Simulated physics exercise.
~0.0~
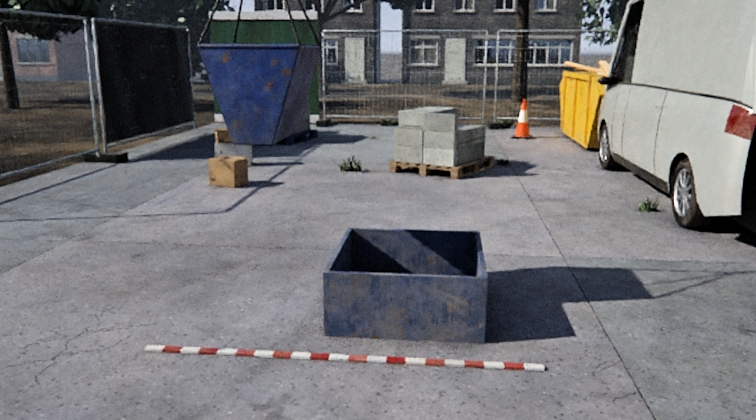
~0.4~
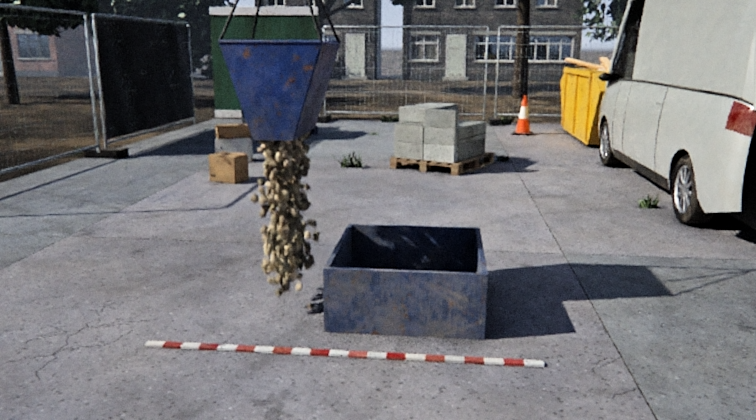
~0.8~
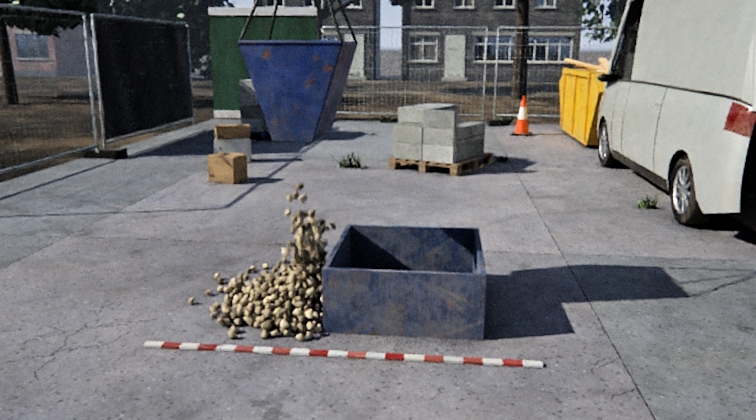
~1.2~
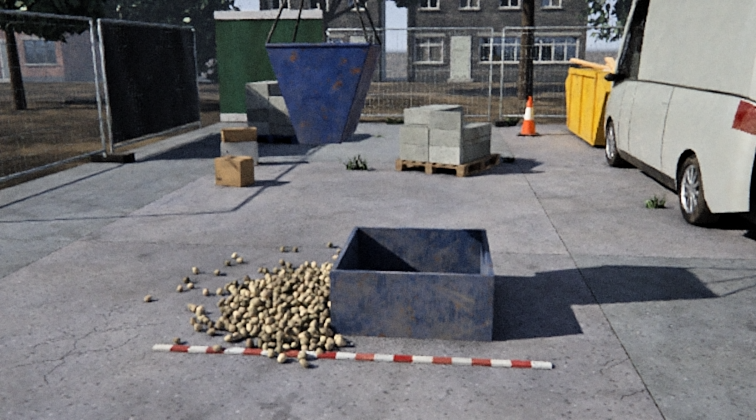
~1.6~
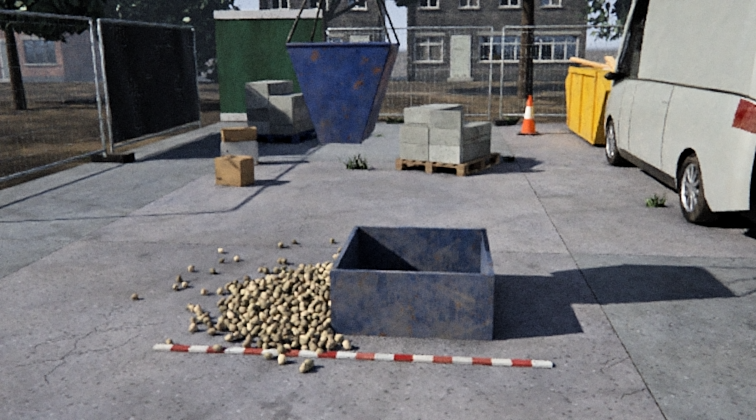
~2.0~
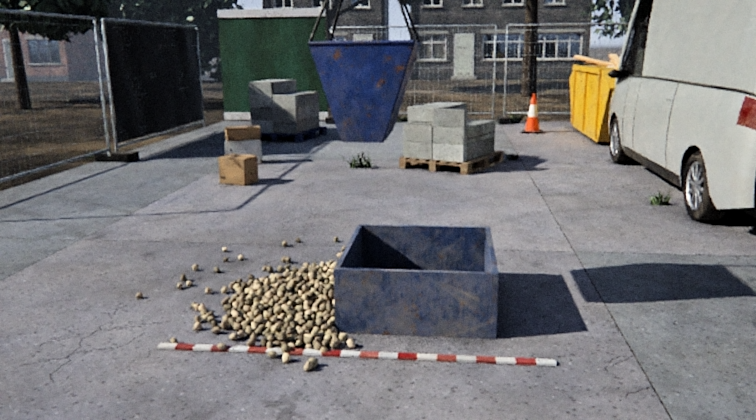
A blue crane skip moving rightwards, dropping round beach stones that pile up left of an open bin, leaving it apparently empty.
